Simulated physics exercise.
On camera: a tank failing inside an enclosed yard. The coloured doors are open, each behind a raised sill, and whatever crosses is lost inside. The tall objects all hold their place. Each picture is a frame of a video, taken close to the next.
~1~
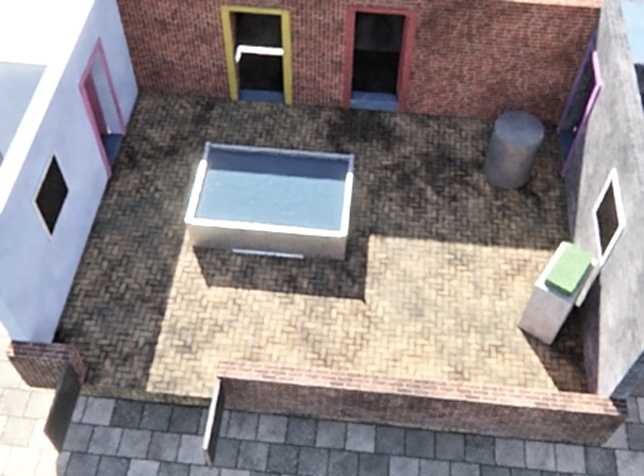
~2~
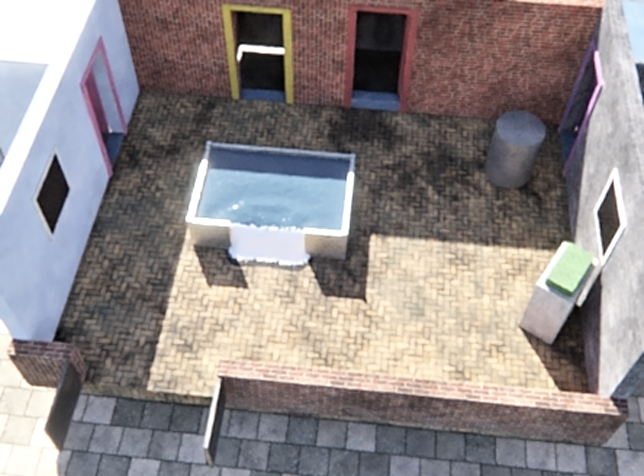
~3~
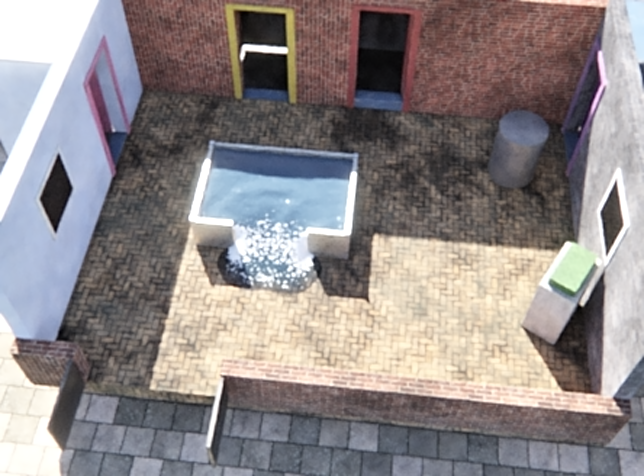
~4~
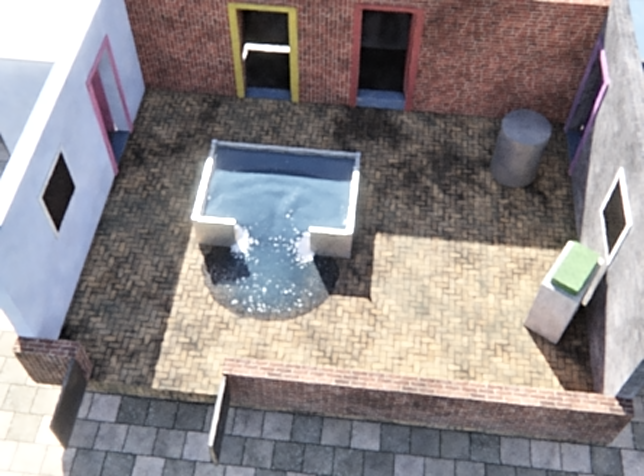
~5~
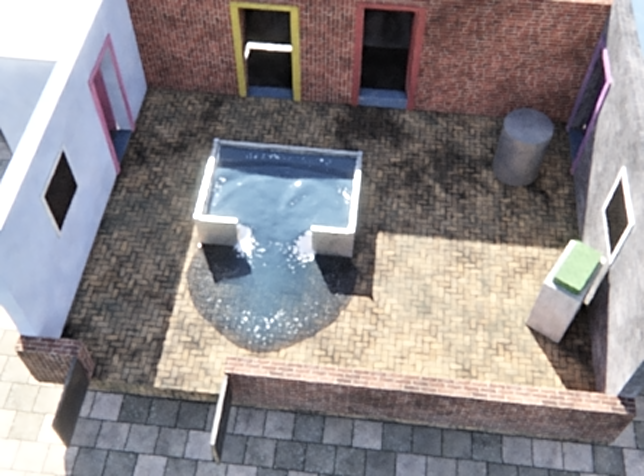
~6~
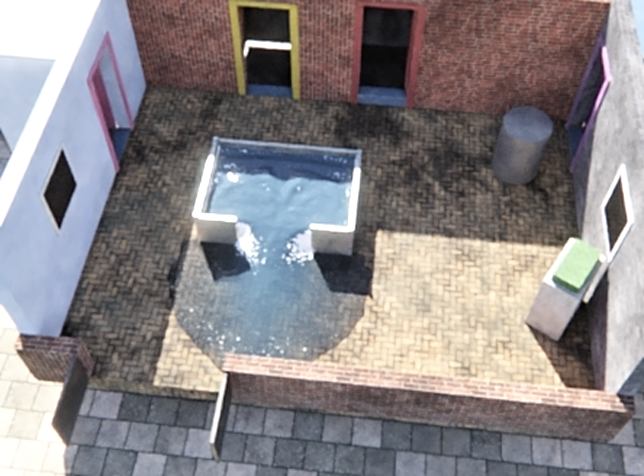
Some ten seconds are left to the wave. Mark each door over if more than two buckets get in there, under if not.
Purple door - under; yellow door - under; red door - under; pink door - under.
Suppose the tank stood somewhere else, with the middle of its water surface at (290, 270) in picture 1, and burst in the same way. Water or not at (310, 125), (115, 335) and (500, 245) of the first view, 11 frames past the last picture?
The first spot ends up left untouched, the second sodden and the third left untouched.
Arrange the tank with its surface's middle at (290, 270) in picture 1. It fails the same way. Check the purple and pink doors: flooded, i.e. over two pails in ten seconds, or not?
One by one: The purple door stays under; the pink door lets less in.
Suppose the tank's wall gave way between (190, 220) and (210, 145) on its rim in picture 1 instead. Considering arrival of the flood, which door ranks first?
Answer - the door marked pink.
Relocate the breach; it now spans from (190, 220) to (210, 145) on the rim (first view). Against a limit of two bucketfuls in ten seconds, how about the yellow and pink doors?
Looking at both, the yellow one falls short while the pink one exceeds the mark.
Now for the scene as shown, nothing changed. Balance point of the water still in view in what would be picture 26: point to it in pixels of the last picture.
My pick is pixel (308, 276).
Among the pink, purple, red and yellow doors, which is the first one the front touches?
My pick for first is the door marked purple.
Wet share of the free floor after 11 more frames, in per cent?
Around 25 percent.
A moment on, water covers 20 % of the floor; the purple door not reached, the yellow door not reached, the red door not reached, the pink door not reached.
Next, water covers 25 % of the floor; the purple door not reached, the yellow door not reached, the red door not reached, the pink door not reached.
Then, water covers 35 % of the floor; the purple door not reached, the yellow door not reached, the red door not reached, the pink door not reached.
Later, water covers 45 % of the floor; the purple door wet at the sill, nothing in, the yellow door not reached, the red door not reached, the pink door not reached.
In the end, water covers 80 % of the floor; the purple door wet at the sill, nothing in, the yellow door not reached, the red door not reached, the pink door wet at the sill, nothing in.
